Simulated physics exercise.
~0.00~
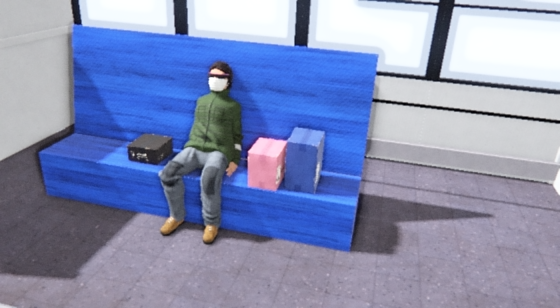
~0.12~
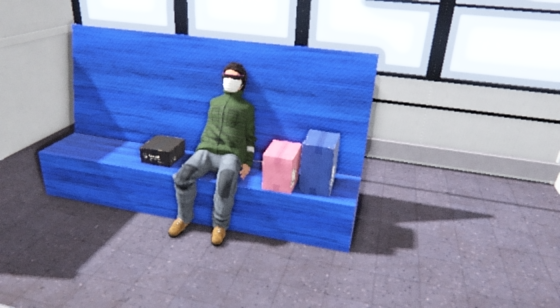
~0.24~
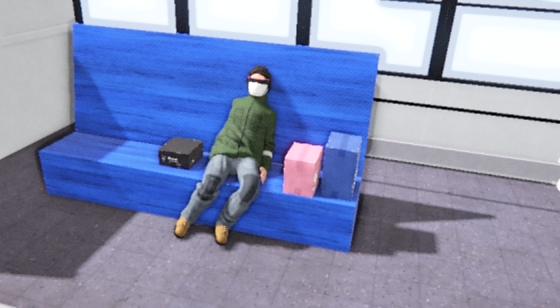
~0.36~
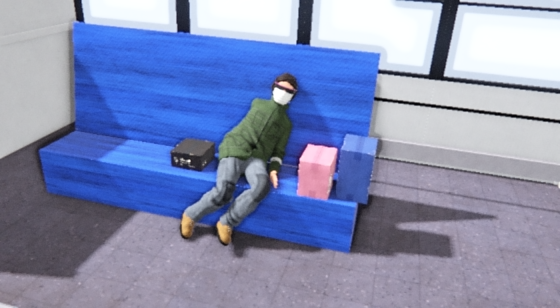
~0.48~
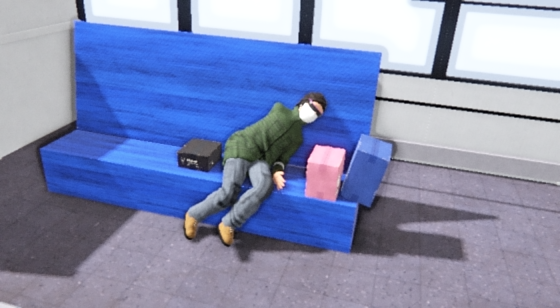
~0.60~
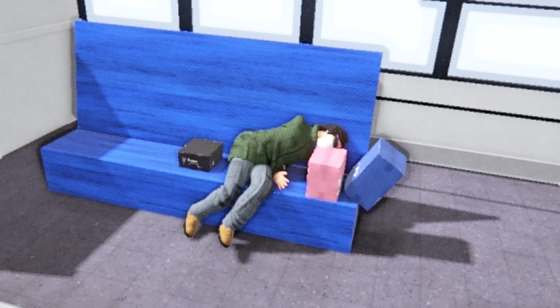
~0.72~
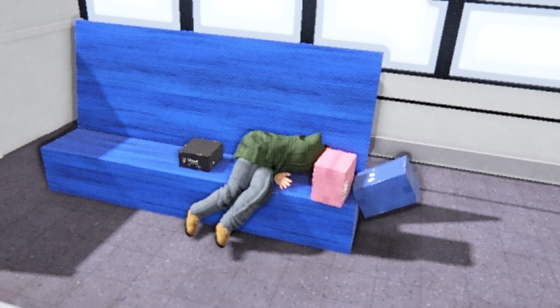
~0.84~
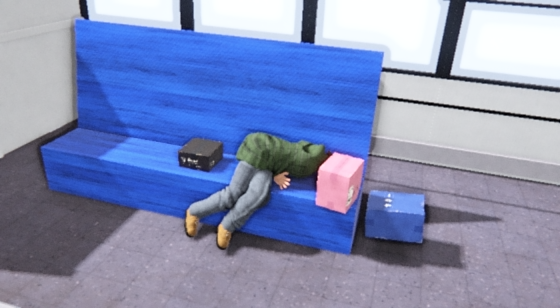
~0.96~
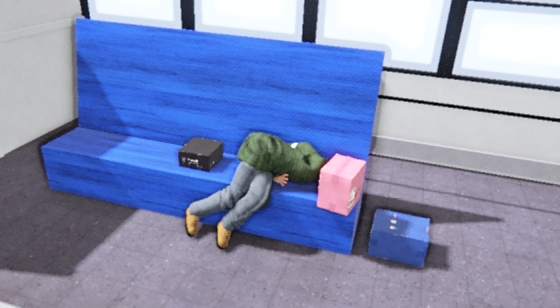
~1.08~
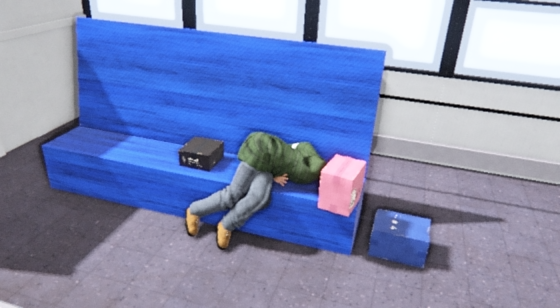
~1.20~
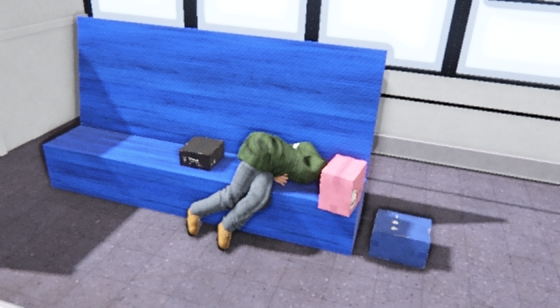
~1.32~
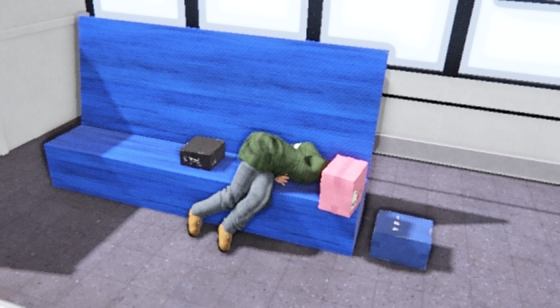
In this clip, a masked person in a green top slides right along a blue bench with a black case, a pink box and a blue box, then slumps sideways; the blue box tips off the end onto the floor, while the others stay on the bench.
